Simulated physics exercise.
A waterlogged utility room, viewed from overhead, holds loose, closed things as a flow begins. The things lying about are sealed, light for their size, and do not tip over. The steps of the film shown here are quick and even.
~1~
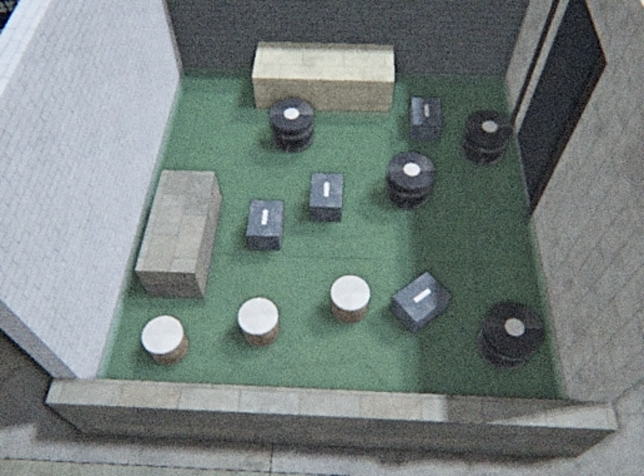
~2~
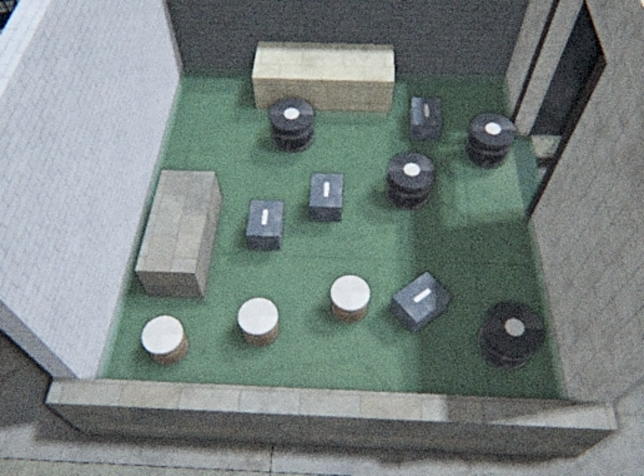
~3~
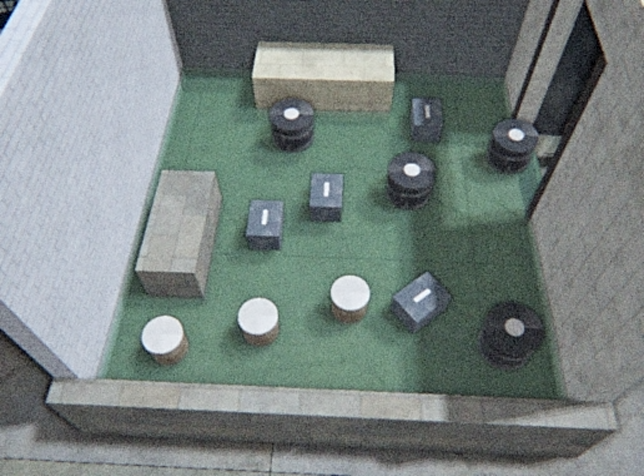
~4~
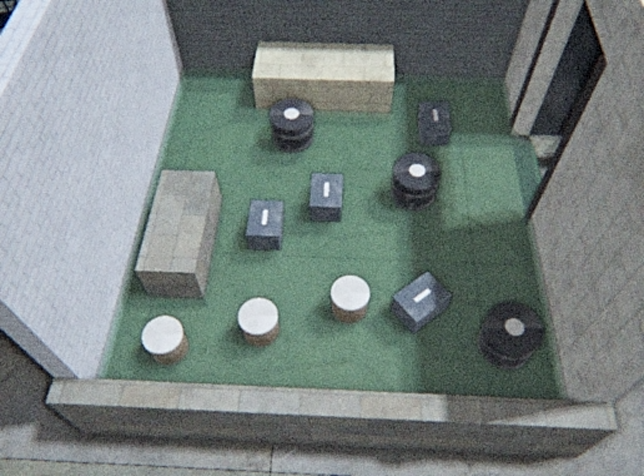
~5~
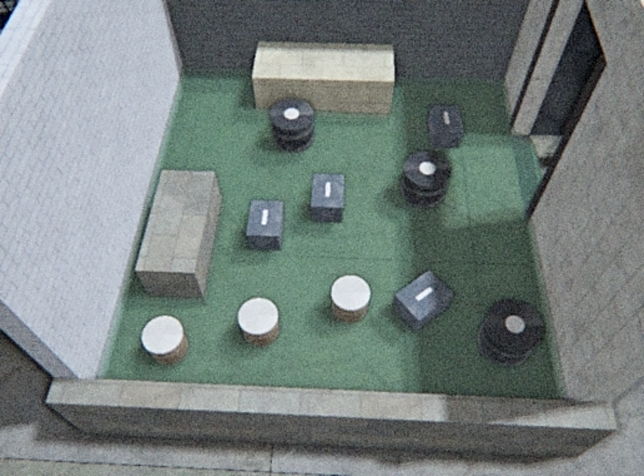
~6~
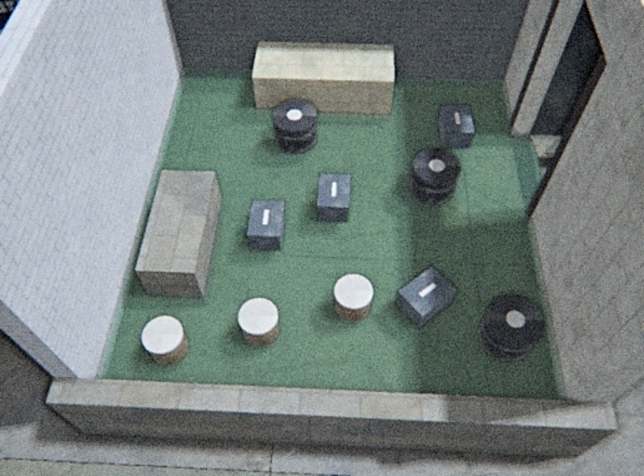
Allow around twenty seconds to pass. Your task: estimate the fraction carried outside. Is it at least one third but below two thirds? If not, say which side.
No, two thirds or more.
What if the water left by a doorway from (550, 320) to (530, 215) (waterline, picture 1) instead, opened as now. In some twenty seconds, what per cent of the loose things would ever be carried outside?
Something like 70 percent.
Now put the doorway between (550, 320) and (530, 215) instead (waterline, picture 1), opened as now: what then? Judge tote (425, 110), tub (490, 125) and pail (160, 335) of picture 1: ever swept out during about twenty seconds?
Each object, in the order asked: Flushed / flushed / not flushed.
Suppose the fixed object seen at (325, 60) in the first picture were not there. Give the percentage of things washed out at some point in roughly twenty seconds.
The share works out near 70 per cent.
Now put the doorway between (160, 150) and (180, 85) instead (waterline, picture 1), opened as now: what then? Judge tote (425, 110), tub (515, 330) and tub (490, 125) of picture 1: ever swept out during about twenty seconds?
Item one: Leaves; item two: Remains; item three: Remains.
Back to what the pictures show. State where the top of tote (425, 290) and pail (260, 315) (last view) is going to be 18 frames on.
(504, 199) and (311, 295), approximately.
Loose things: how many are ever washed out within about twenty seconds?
The total here is 9.
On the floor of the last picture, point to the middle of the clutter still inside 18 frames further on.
Centre estimate: Around (402, 242).
A moment on, 2 of 11 are out; 9 afloat.
Next, 3 of 11 are out; 8 afloat.
Later, 8 of 11 are out; 3 afloat.
In the end, 9 of 11 are out; 2 afloat.
